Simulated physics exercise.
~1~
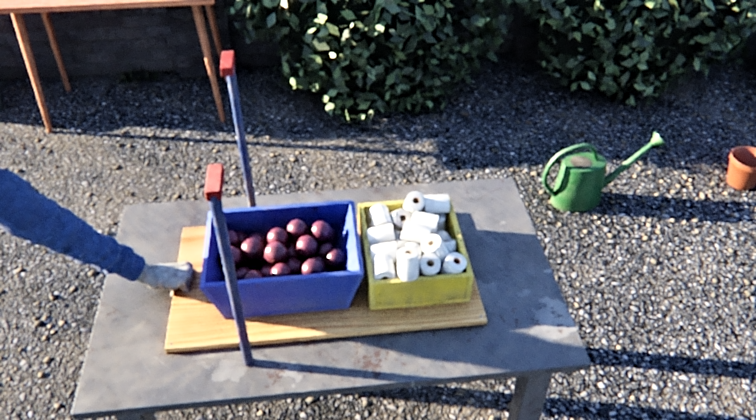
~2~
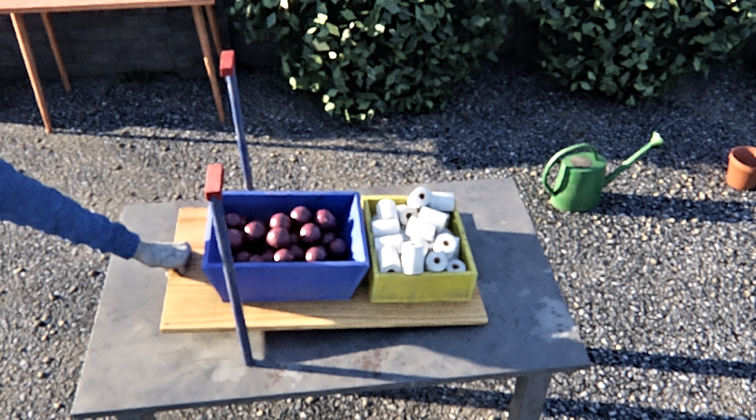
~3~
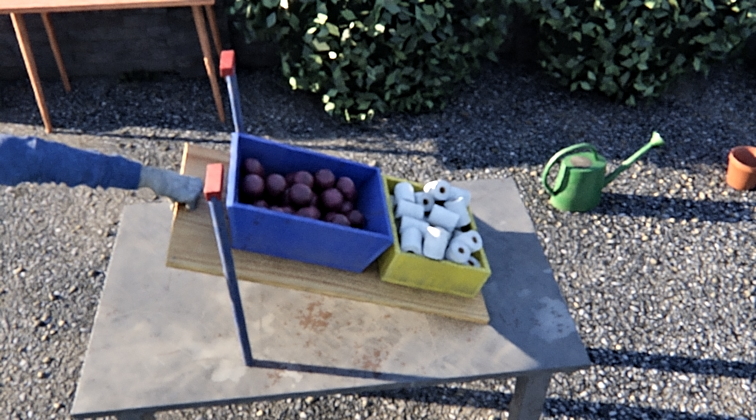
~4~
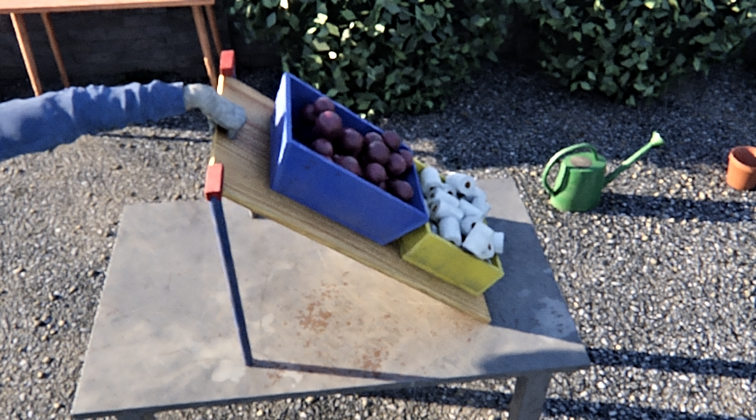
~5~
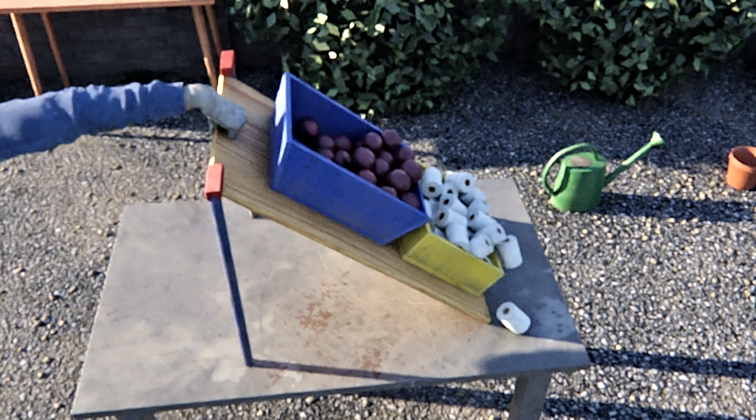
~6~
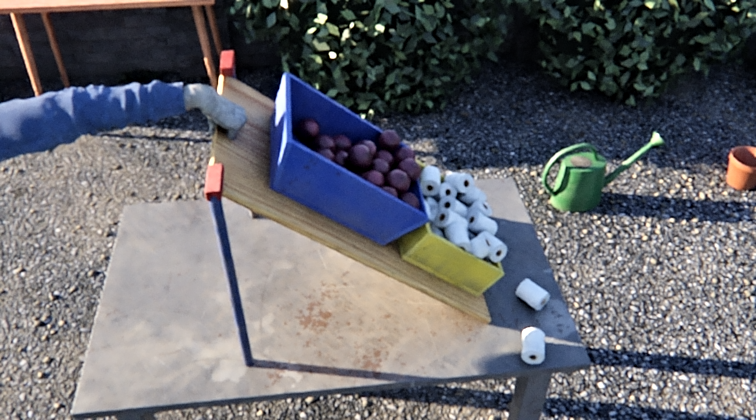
A tilting board stops steeply raised by hand, and two white rolls spill onto the table.
